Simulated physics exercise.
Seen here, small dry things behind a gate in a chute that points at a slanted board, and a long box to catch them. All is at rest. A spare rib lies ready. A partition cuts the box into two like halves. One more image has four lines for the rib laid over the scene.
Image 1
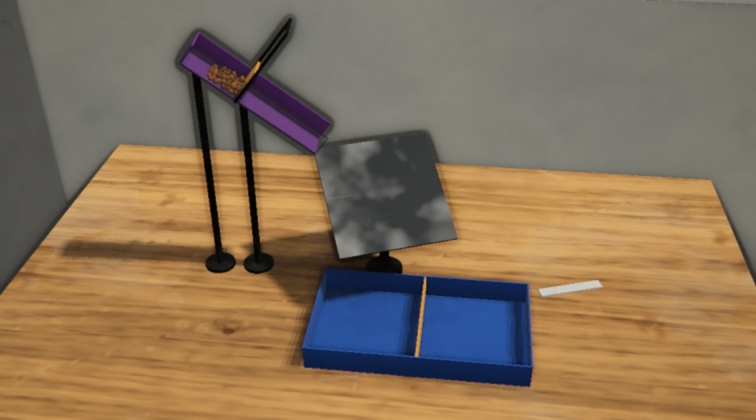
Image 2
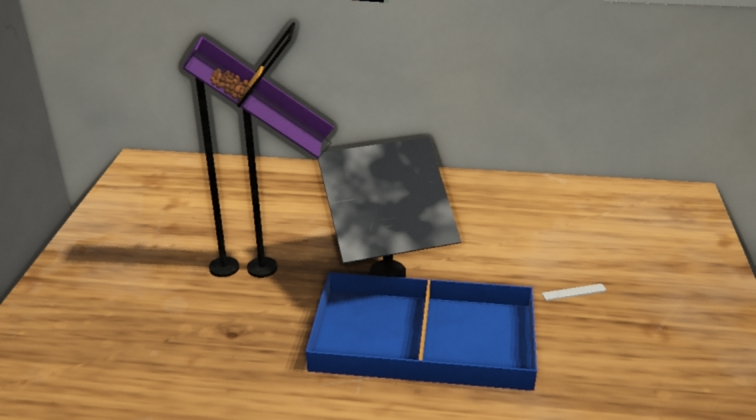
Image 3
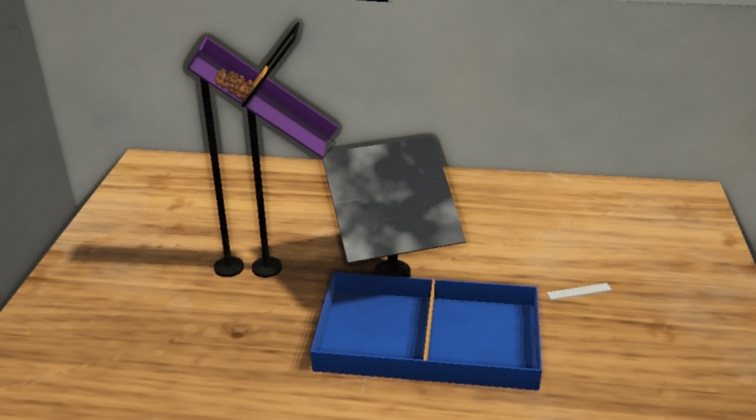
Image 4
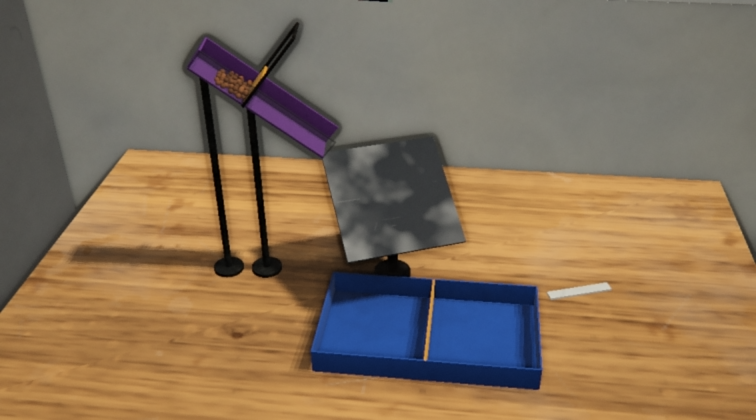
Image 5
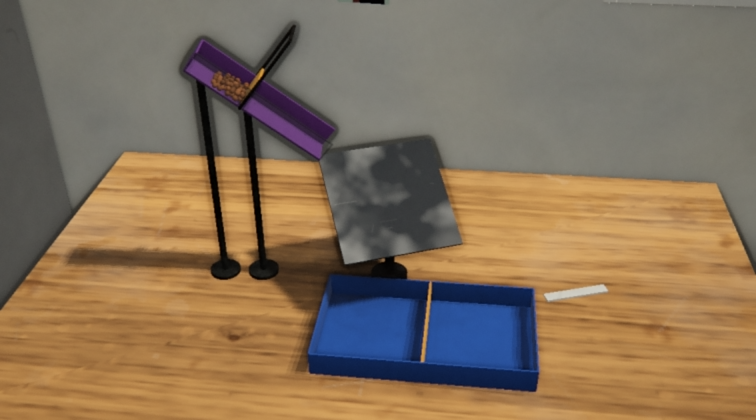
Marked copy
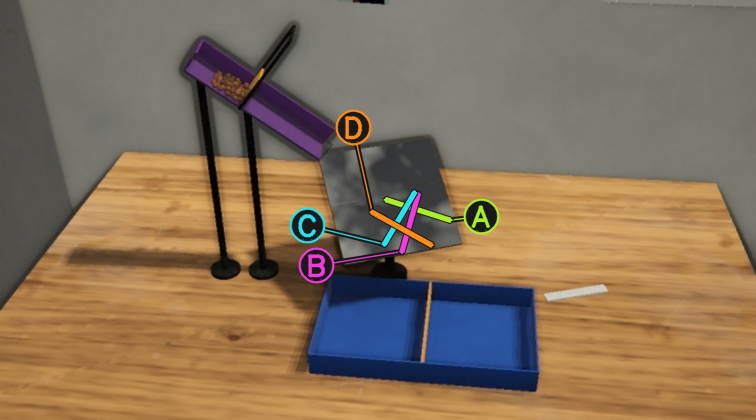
On a wooden table, small orange-brown pieces rest behind a gate in a sloping purple chute, near a tilted dark board and a divided blue box with a pale strip beside it; only the view shifts slightly.
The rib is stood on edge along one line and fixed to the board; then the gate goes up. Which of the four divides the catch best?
A.
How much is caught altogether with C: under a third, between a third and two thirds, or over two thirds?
Over two thirds.
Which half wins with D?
More lands on the right.
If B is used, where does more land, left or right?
The left half.
On the marked copy, line A from (386, 199) to (449, 220); line B from (418, 194) to (402, 251); line C from (414, 192) to (384, 244); line D from (372, 212) to (431, 244).
With A, of what is caught, roughly a third in the left half, roughly two thirds in the right.
With B, of what is caught, almost all in the left half, about a tenth in the right.
With C, of what is caught, almost all in the left half, about a tenth in the right.
With D, of what is caught, about a tenth in the left half, almost all in the right.
